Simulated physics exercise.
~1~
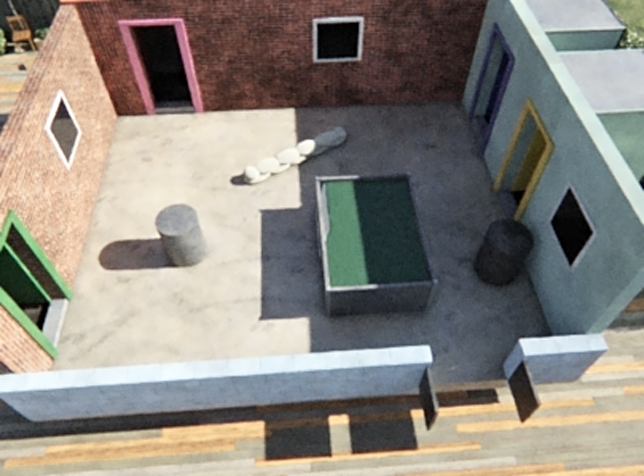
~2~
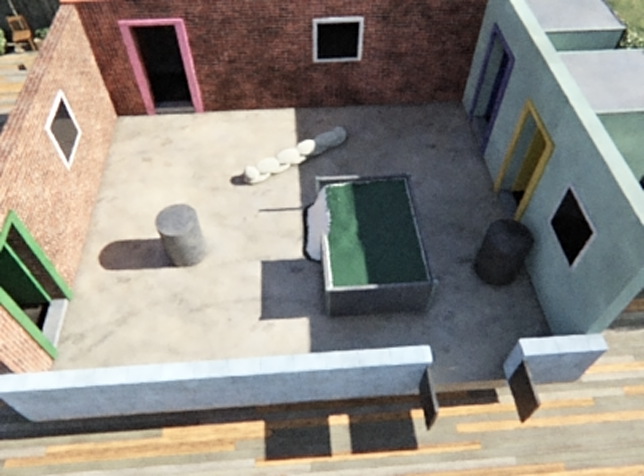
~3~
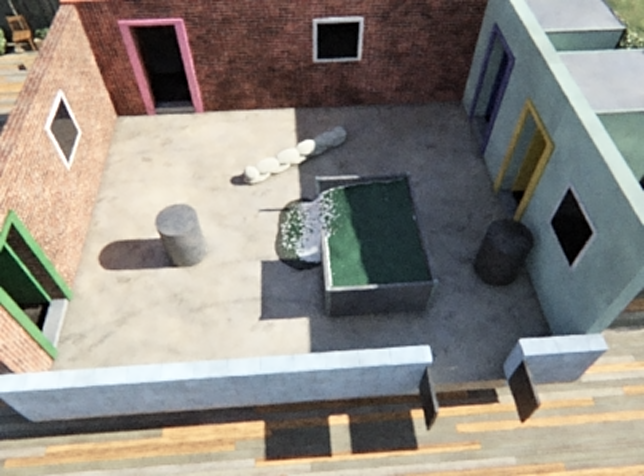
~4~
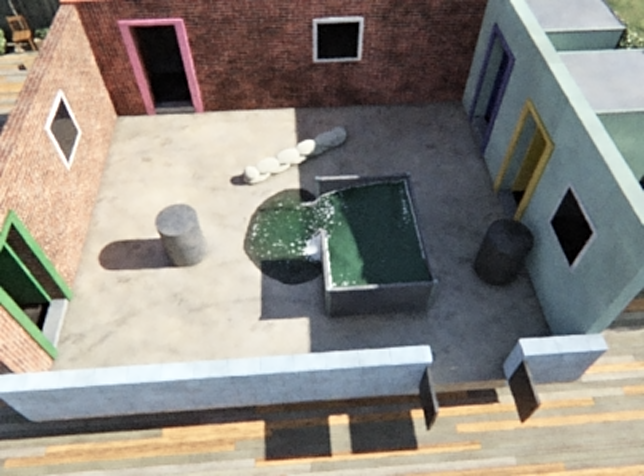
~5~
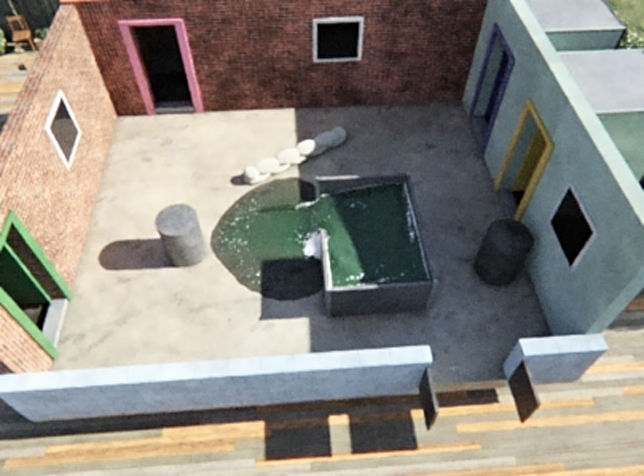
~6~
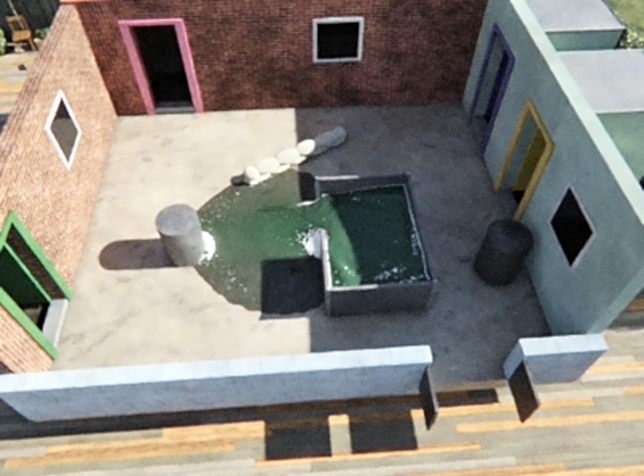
Green water burst through the left side of an open tank in a walled yard, spread across the paved floor in a widening pool, and reached the sandbags and the gray cylinder.
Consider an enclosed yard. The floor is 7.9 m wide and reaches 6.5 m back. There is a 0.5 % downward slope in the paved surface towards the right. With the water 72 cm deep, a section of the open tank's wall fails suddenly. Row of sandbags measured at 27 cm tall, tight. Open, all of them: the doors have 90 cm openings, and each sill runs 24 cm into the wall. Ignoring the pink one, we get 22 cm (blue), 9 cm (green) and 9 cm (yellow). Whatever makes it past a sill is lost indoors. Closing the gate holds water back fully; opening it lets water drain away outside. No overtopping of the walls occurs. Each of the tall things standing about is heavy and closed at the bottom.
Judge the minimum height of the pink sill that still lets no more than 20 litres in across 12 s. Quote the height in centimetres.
My estimate is 9.5 cm.
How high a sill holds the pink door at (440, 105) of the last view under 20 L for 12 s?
Around 6.5 cm would do it.
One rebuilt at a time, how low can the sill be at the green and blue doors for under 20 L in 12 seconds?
Roughly 11.0 cm for the green door and roughly 6.0 cm for the blue door.
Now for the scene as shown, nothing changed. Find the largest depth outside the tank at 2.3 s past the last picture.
Up to some 34 centimetres, I'd say.
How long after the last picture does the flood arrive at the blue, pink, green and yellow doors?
Times: Blue 4.5 s, pink 2.2 s, green 0.9 s, yellow 5.5 s.
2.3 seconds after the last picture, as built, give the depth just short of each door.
At the blue door the depth is 0 cm, at pink 8 cm, at green 11 cm and at yellow 0 cm.
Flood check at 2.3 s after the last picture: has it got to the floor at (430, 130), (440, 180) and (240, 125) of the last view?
In the order asked: Untouched, untouched, untouched.
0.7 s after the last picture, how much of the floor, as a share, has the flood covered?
Approximately 25 %.
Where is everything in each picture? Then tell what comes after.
In the first picture, still water, 72 cm deep, in the open tank at (371, 230); the pink door at (165, 75) is dry.
In the second picture, the gap is at (322, 225), the front 0.3 m out at (306, 253); the back of the open tank holds 72 cm.
In the third picture, the gap is at (322, 225), the front 0.8 m out at (279, 247); the back of the open tank holds 72 cm.
In the fourth picture, water pours out at (322, 226) and has run 1.3 m, to (249, 251); about 8 cm deep outside, 70 cm at the back.
In the fifth picture, the front is at (216, 248), 1.9 m from the gap at (322, 226); 3.8 m2 of floor is wet, 62 cm left at the back.
In the sixth picture, water pours out at (322, 226) and has run 2.5 m, to a hidden place; about 5 cm deep outside, 60 cm at the back; the pink door at (165, 75), 4.8 m from the gap, is still 2.8 m from the nearest water.
Then, 0.7 s after the last picture water covers 25 % of the floor, deepest (36 cm) near (311, 222); it has not reached the pink door.
Then, 2.3 s after the last picture water covers 45 % of the floor, deepest (34 cm) near (118, 116); 8 cm at the pink door, 0 litres in over its 15 cm sill.
Then, 11.3 s after the last picture water covers 95 % of the floor, deepest (10 cm) near (506, 234); 7 cm at the pink door, 2 litres in over its 15 cm sill.
At the pink door as built, the water peaked near 14 cm, 3.5 s after the last picture.
Run again over the same 12 s with other heights there, 32 litres in over 8.5 cm, 10 litres over 11.5 cm. The limit of 20 litres is kept from about 9.5 cm up.
